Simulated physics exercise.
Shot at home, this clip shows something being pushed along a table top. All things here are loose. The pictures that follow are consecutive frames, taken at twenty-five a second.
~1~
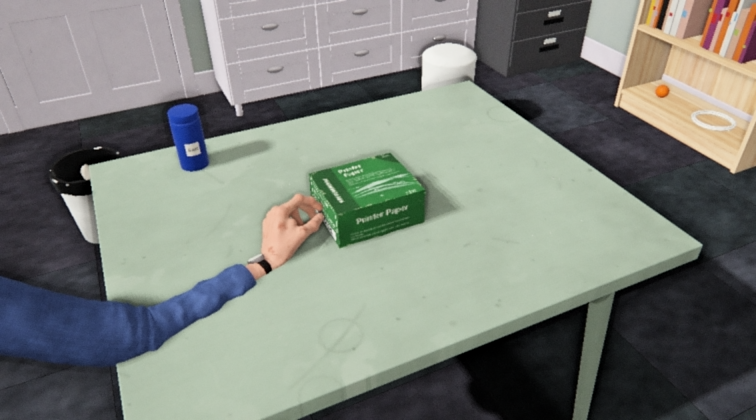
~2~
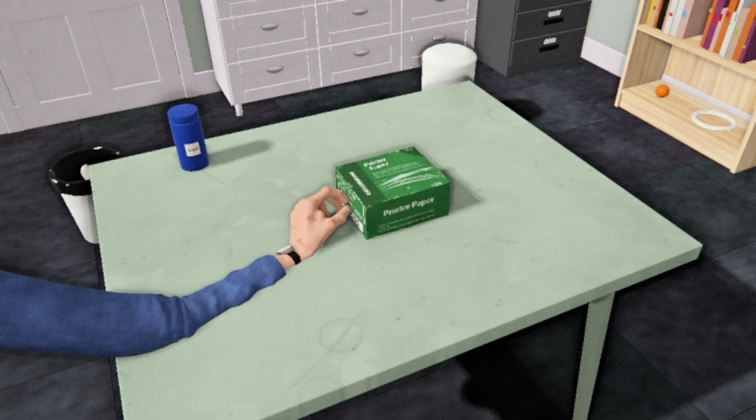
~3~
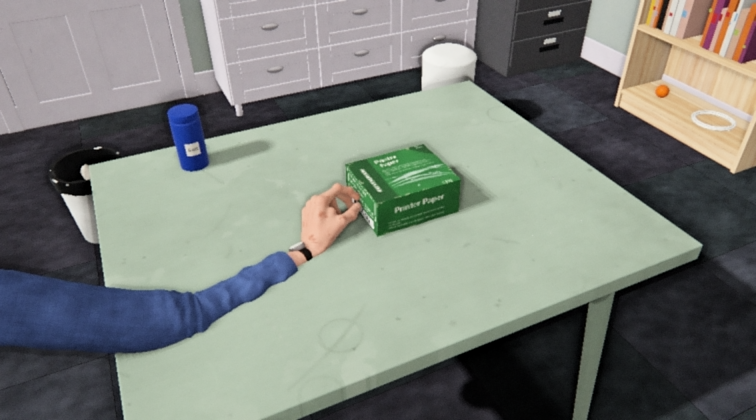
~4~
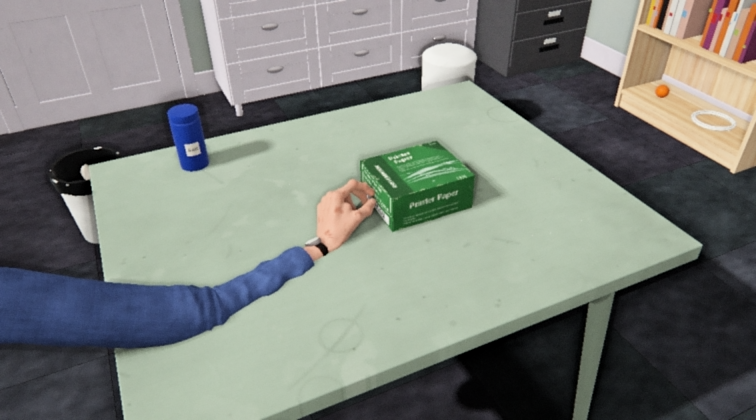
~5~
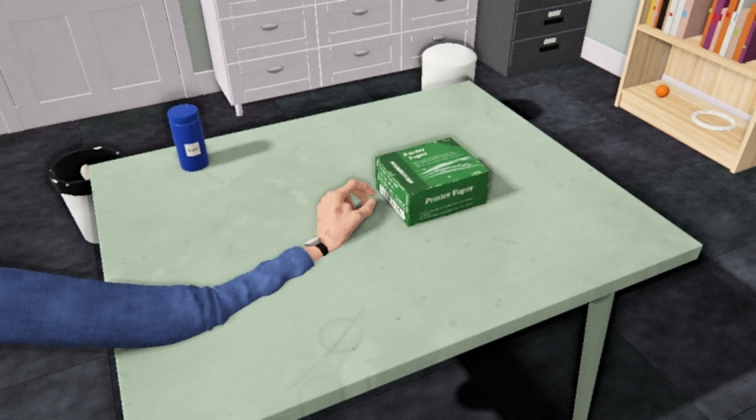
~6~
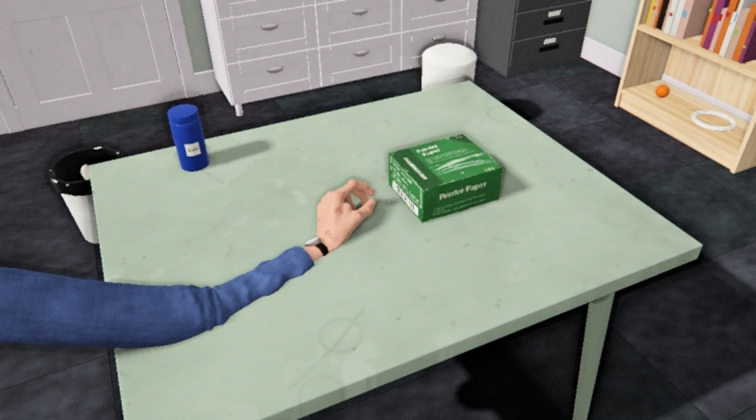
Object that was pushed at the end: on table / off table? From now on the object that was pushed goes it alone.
On table.
Then, 0.10 s on from there, green box shifted about its own width near (469, 169).
Then, 0.20 s on from there, green box shifted about its own width near (483, 165).
In the end, moved from the start, green box. At the end, from the last picture's camera, green box near (487, 164).
